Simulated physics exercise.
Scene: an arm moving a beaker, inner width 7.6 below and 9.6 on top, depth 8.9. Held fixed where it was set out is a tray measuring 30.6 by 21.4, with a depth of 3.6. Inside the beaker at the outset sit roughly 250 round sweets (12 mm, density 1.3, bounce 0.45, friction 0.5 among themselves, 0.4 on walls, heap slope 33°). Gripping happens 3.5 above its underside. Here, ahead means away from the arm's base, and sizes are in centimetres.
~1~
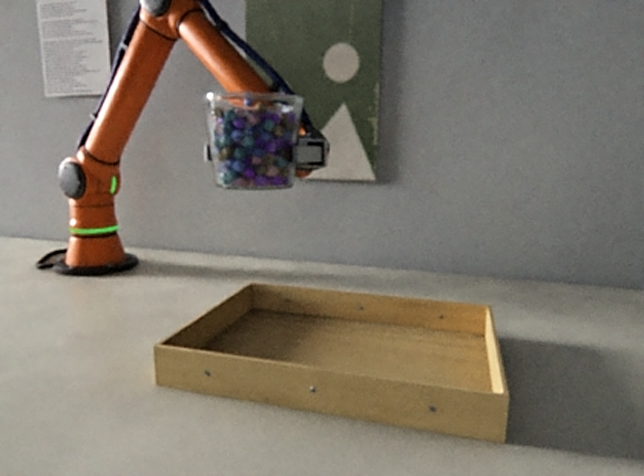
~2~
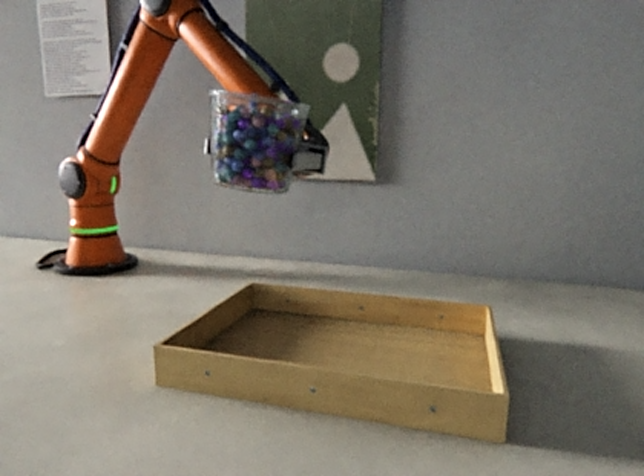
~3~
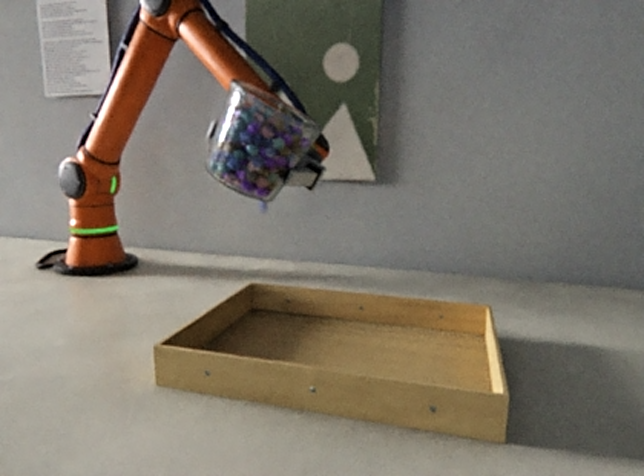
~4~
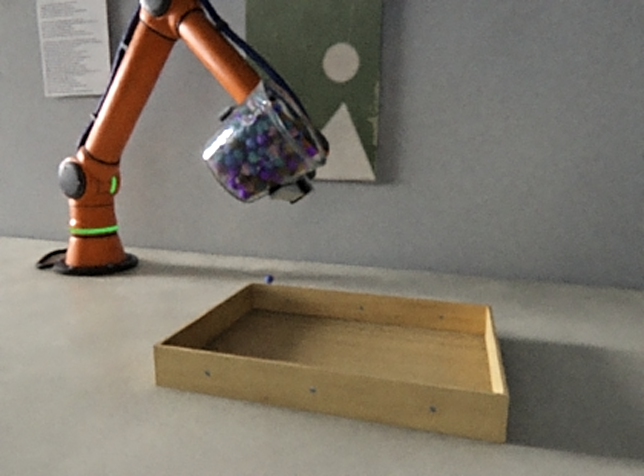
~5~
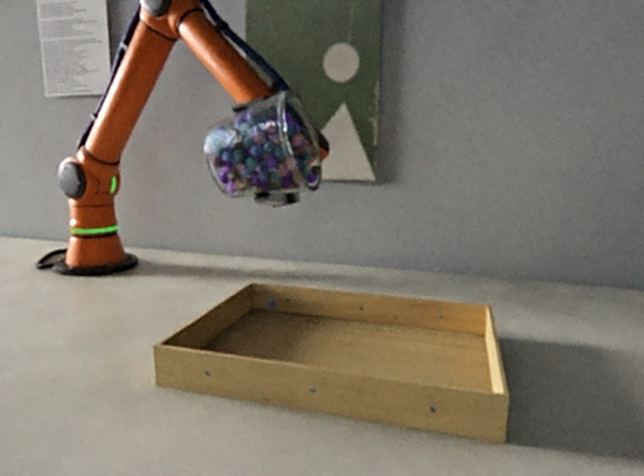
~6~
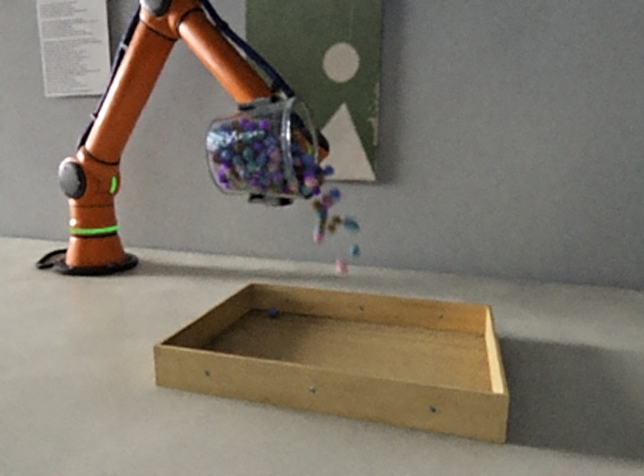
An orange robot arm tilts a clear beaker of colourful round sweets, and some pour out.
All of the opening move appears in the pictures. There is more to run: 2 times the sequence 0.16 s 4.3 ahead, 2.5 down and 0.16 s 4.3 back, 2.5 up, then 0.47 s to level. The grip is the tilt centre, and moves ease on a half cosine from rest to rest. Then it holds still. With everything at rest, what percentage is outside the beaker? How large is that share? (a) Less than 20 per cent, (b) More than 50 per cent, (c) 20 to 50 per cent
Answer: B.
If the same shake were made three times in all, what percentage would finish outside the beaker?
About 80 %.
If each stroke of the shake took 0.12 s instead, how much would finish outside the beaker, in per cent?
I'd expect close to 80 in a hundred.
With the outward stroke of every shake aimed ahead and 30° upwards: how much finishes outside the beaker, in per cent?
Close to 90 in a hundred.
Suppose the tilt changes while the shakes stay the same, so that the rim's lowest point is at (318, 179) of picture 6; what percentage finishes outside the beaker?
Estimate: About 35 per cent.
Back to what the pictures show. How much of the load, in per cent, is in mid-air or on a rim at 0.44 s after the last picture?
That comes to about 3 per cent, more or less.
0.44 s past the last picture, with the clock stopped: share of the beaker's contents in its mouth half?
50 %.
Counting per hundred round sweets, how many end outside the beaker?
Roughly 70 percent.
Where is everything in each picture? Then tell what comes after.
In the first picture, beaker middle at (254, 144), level; upper third of the load around (254, 122), from x 215 to 290, top at y 95; 249 in the beaker.
In the second picture, beaker middle at (255, 144), tilted 8° forward; upper third of the load around (255, 123), from x 220 to 295, top at y 100; 248 in the beaker, 1 in flight or on a rim.
In the third picture, beaker middle at (258, 146), tilted 29° forward; upper third of the load around (255, 125), from x 215 to 305, top at y 95; 248 in the beaker, 1 in flight or on a rim.
In the fourth picture, beaker middle at (261, 148), tilted 55° forward; upper third of the load around (261, 128), from x 215 to 310, top at y 100; 248 in the beaker, 1 in the tray.
In the fifth picture, beaker middle at (262, 151), tilted 76° forward; upper third of the load around (261, 134), from x 215 to 315, top at y 115; 248 in the beaker, 1 in the tray.
In the sixth picture, beaker middle at (263, 153), tilted 84° forward; upper third of the load around (253, 141), from x 215 to 355, top at y 125; 234 in the beaker, 1 in the tray, 14 in flight or on a rim.
Then, 0.44 s after the last picture, tilted 84° forward, highest piece 19 above the table; 124 in the beaker, 118 in the tray, 7 in flight or on a rim.
Then, 0.89 s after the last picture, tilted 38° forward, highest piece 24 above the table; 175 in the tray, 69 in the beaker, 3 on the table or floor, 2 in flight or on a rim.
Then, 1.31 s after the last picture, level, highest piece 24 above the table; 177 in the tray, 69 in the beaker, 3 on the table or floor.
Then, 2.36 s after the last picture, level, highest piece 23 above the table; 177 in the tray, 69 in the beaker, 3 on the table or floor.
Final count, 177 in the tray, 69 in the beaker, 3 on the table or floor. That is 72 % outside the beaker.
